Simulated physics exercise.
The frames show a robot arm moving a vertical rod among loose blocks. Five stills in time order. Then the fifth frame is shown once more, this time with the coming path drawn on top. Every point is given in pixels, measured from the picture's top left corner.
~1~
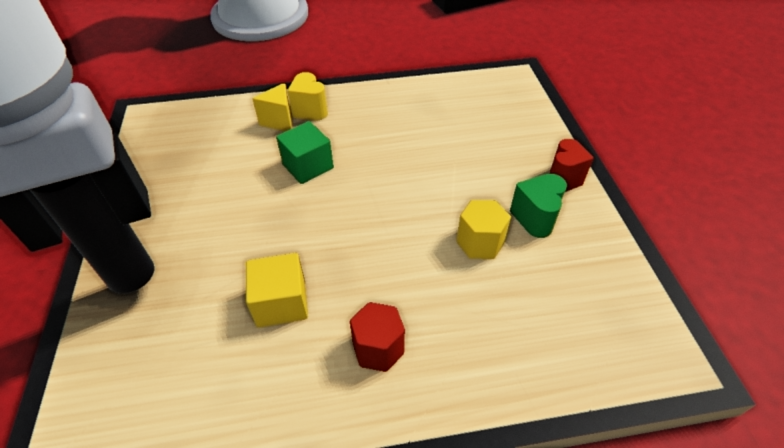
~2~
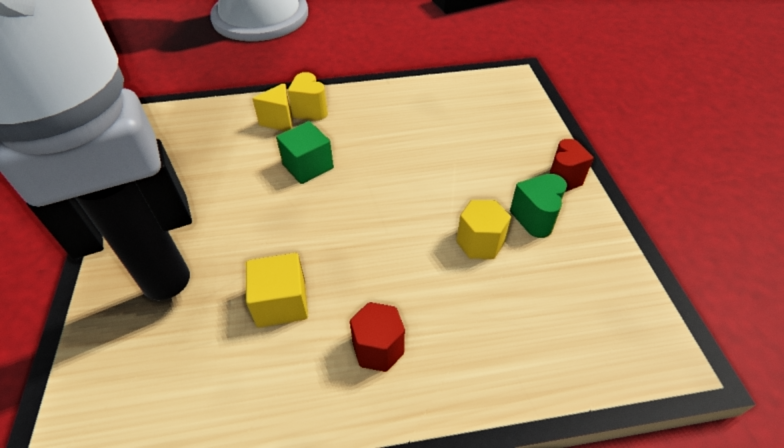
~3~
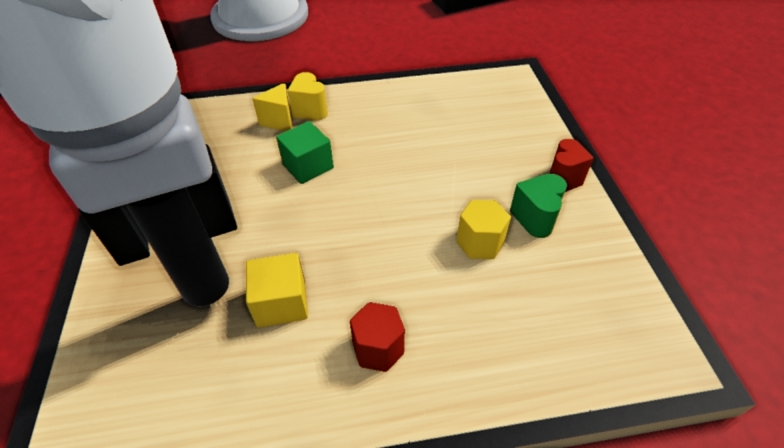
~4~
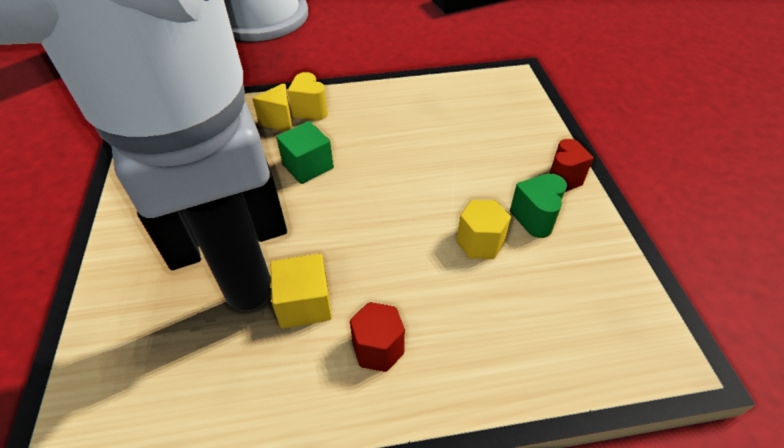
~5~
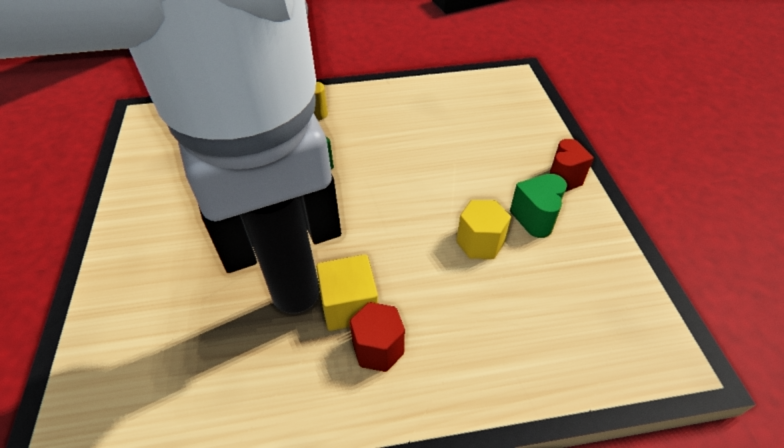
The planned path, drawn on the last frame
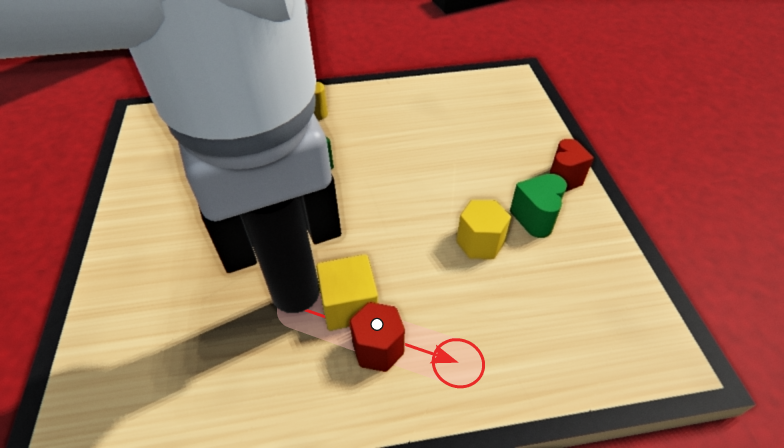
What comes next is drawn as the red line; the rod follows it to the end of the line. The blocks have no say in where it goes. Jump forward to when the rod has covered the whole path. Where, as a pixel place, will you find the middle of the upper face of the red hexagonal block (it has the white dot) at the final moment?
My best guess is (470, 392).
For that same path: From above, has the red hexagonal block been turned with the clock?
Going by the path, yes.
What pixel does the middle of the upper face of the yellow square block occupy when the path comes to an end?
When the path ends, it will be at (412, 274).
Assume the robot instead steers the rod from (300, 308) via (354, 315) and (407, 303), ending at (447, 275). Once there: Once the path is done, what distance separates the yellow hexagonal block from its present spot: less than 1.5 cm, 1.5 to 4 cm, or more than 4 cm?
The answer is 1.5 to 4 cm.
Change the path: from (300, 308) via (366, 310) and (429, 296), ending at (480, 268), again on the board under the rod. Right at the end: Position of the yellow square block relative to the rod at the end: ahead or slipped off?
It is still there in front.
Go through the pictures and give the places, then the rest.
In the first frame, tip of the rod at (132, 275), middles of tops, yellow square block at (273, 276), red hexagonal block at (377, 324).
In the second frame, rod at (167, 282), nothing pushed.
In the third frame, rod at (206, 288), nothing pushed.
In the fourth frame, rod at (250, 292), yellow square block at (298, 277).
In the fifth frame, rod at (296, 294), yellow square block at (346, 279), red hexagonal block at (377, 324).
The line goes from (300, 308) to (458, 363); the dot is on the red hexagonal block.
What follows on the original path. One third of the way, rod at (349, 312); yellow square block at (391, 276), turned 15° anticlockwise; red hexagonal block at (387, 332), turned 20° clockwise.
Two thirds of the way, rod at (404, 331); yellow square block at (412, 274), turned 55° anticlockwise; red hexagonal block at (437, 363), turned 50° clockwise.
At the end, rod at (461, 350); yellow square block at (412, 274), turned 55° anticlockwise; red hexagonal block at (470, 392), turned 110° clockwise.
